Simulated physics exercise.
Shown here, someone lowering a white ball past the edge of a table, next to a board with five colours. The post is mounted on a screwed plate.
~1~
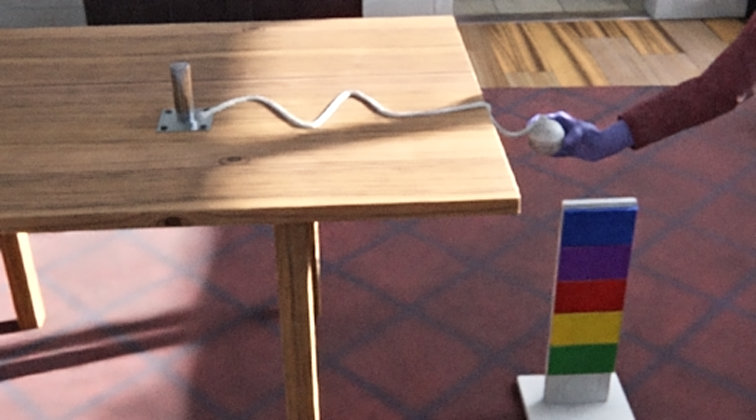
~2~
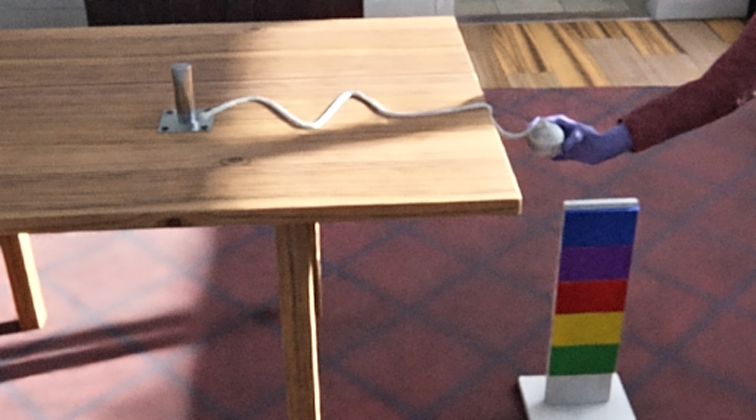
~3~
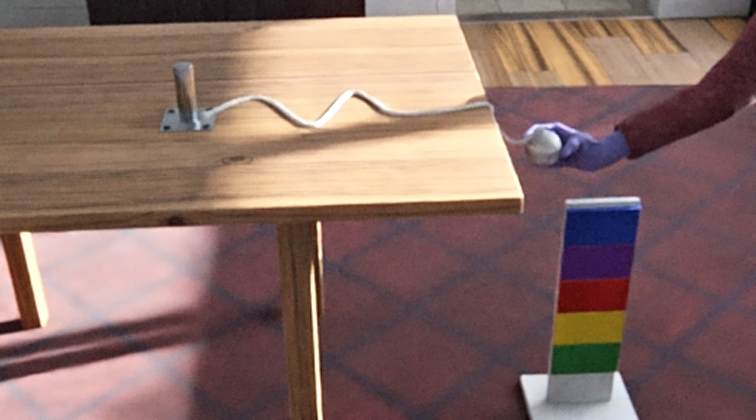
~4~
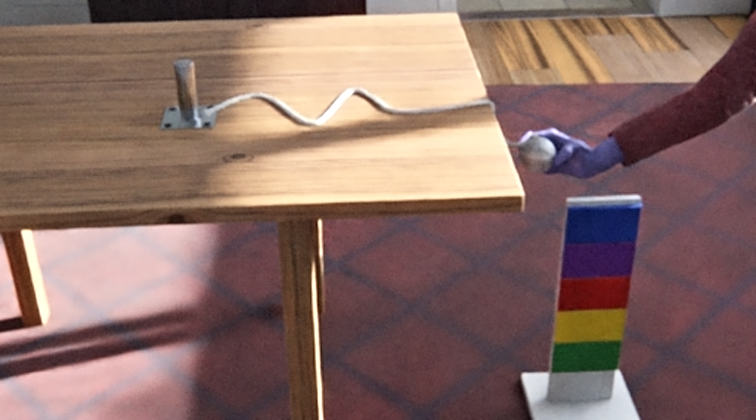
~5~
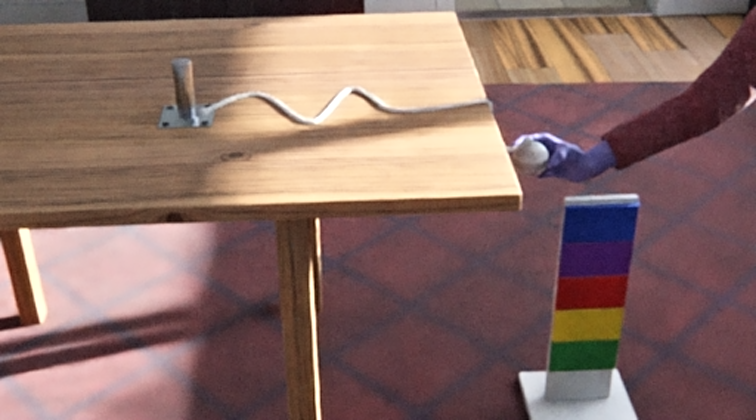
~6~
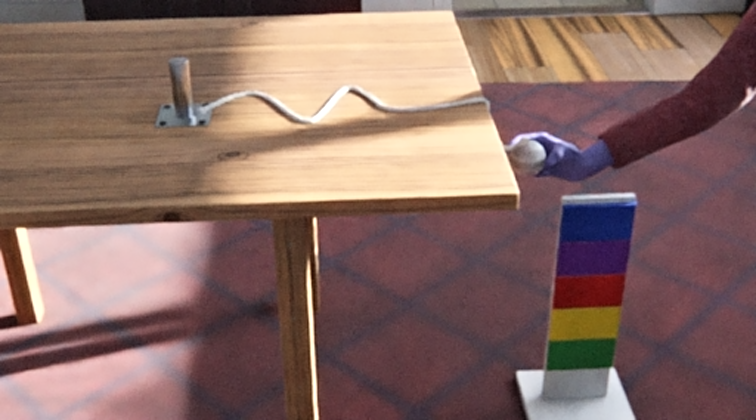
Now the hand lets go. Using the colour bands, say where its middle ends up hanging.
Its middle ends up at the red band.
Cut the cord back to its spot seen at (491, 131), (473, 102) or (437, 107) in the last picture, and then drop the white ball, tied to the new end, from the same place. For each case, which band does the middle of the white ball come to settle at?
Lab note - try 1: Purple; try 2: Blue; try 3: Higher than all five.
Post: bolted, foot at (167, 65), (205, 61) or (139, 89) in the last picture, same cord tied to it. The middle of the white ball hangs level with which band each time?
Result 1: Purple. Result 2: Red. Result 3: Purple.
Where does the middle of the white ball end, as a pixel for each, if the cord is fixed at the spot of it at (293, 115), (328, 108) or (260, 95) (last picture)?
The three spots are (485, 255), (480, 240) and (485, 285), in that order.
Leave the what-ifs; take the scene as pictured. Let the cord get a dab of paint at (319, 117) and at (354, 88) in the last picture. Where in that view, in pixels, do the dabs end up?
The first ends at (379, 105) and the second at (458, 101).
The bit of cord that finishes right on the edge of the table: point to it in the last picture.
Roughly (371, 97).
A little later, ball near (443, 293); level with red.
Next, ball near (494, 296); level with red.
When it is over, ball near (480, 300); level with red. The cord holds its middle at red.
